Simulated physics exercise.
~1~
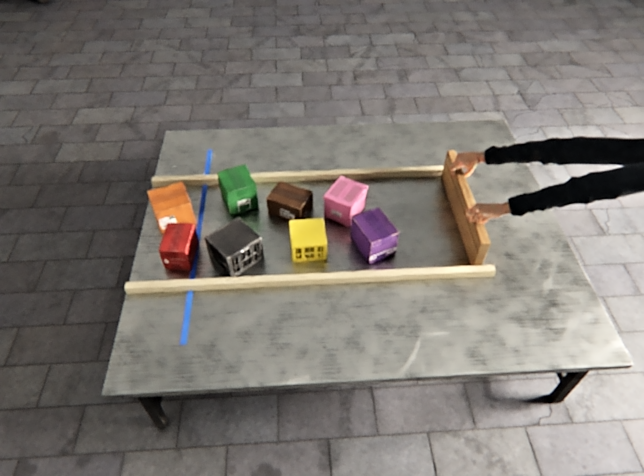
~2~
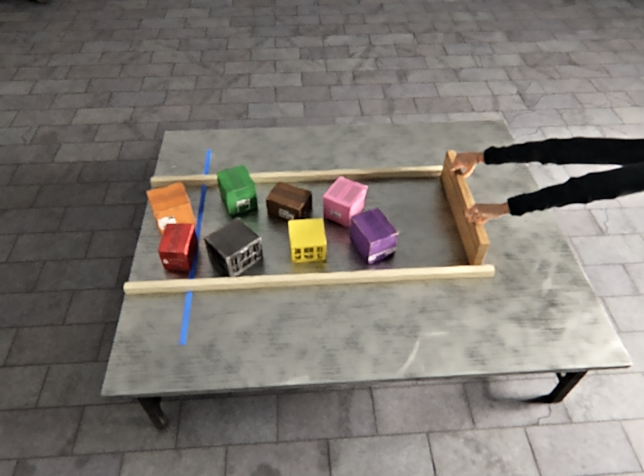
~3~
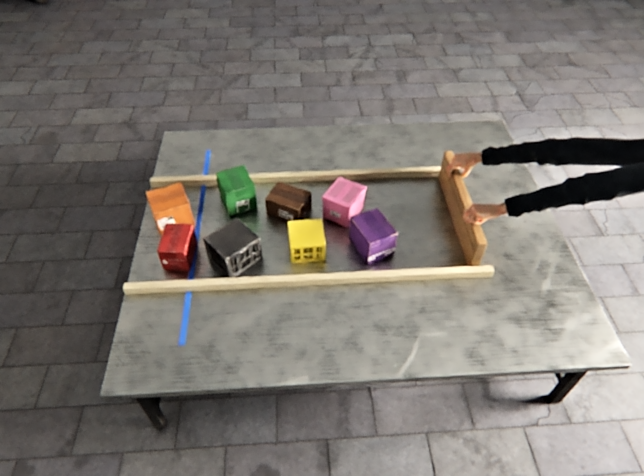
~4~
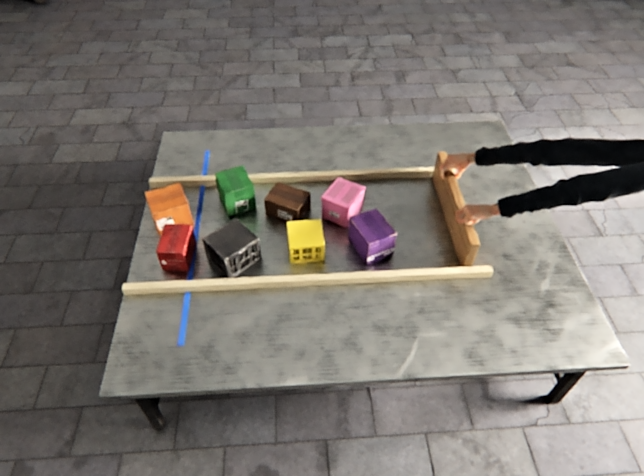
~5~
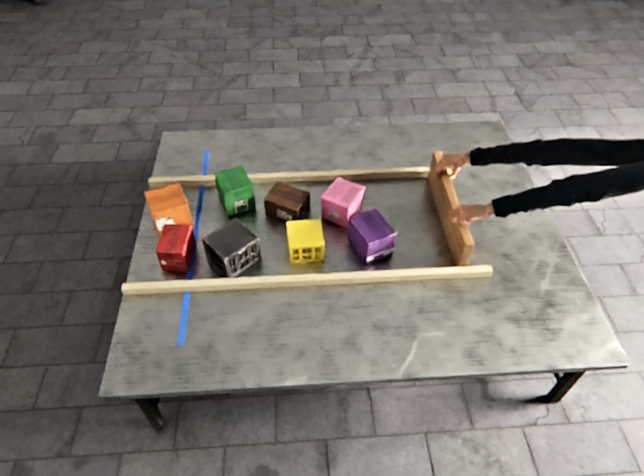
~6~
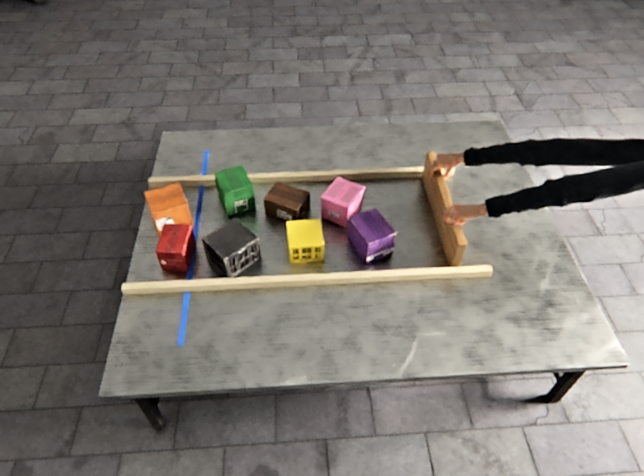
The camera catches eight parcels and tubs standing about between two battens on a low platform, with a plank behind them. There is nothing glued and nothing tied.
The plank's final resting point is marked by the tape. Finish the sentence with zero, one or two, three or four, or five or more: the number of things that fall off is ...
The number of things that fall off is three or four.
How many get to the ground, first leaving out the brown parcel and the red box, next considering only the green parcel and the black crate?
That makes 1 fallen, then 2 fallen in the other try.
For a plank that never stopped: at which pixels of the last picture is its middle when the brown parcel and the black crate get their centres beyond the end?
The middle would be close to (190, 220) and then close to (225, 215).
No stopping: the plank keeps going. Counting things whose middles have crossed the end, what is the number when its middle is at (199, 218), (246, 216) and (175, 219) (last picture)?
Respectively, 4, 1 and 6.
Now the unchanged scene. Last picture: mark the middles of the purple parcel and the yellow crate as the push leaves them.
In the last picture, roughly (174, 243) and (140, 250).
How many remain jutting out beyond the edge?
Answer: 2.
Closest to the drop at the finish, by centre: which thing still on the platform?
Brown parcel.
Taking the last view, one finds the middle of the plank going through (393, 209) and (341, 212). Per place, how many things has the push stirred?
I make it 0 at the first spot and 4 at the other.
Early on, none off yet; orange parcel at rest near (169, 208); red box at rest near (176, 247); green parcel at rest near (235, 191).
A while later, none off yet; orange parcel at rest near (169, 208); red box travelled a little near (170, 247); green parcel travelled a little near (216, 188).
Further along, one off so far; orange parcel travelled about its own width near (143, 213); red box in the air near (112, 269); green parcel travelled well along near (164, 190).
Finally, the number that fall off is three or four; lost, black crate, green parcel, red box and orange parcel.
